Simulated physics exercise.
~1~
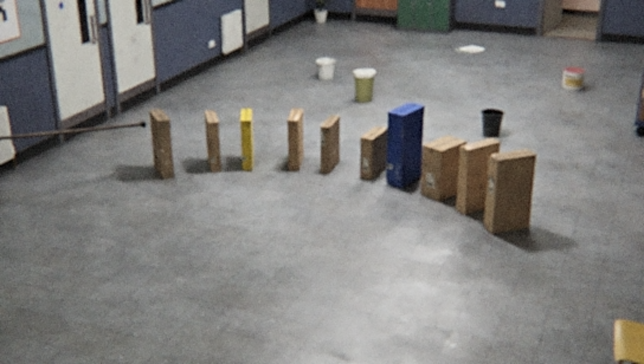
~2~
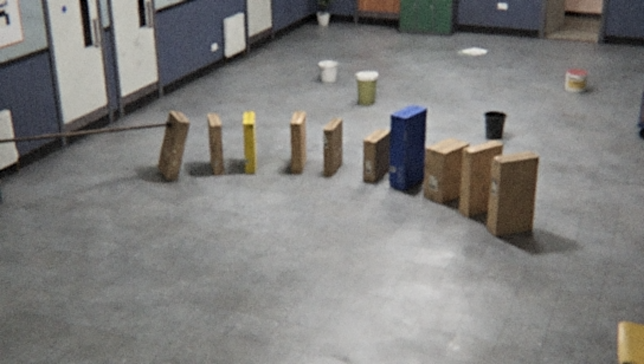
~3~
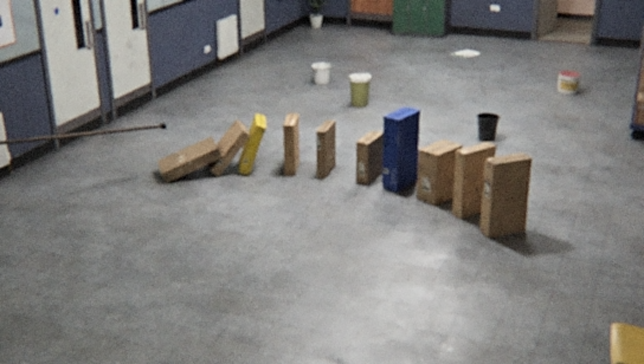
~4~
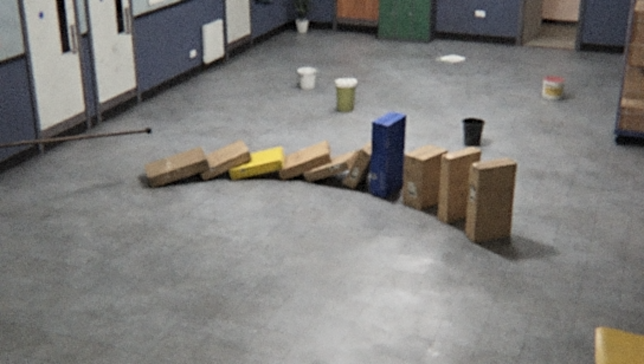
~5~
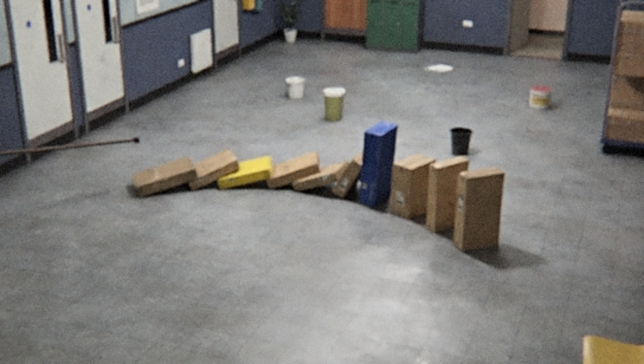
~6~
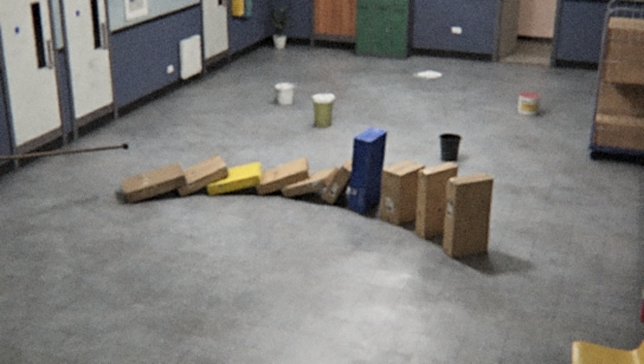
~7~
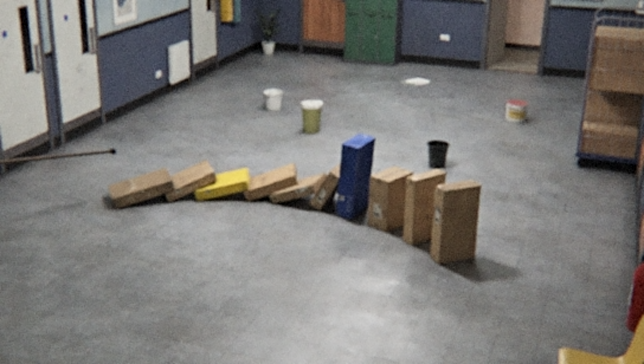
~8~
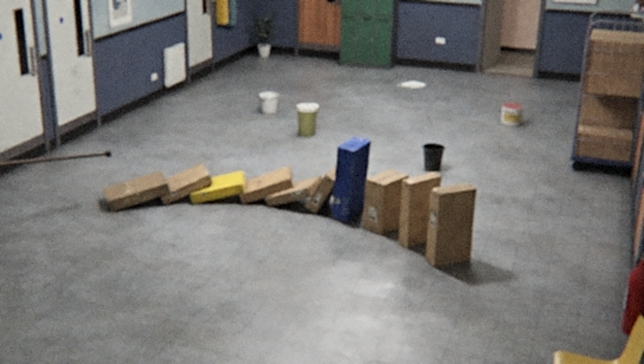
A long thin pole tipped the leftmost of ten upright boxes, and the boxes toppled rightward one after another, the yellow one included, until the tall blue box stopped the run, leaning very slightly, with the three brown boxes beyond it still standing.
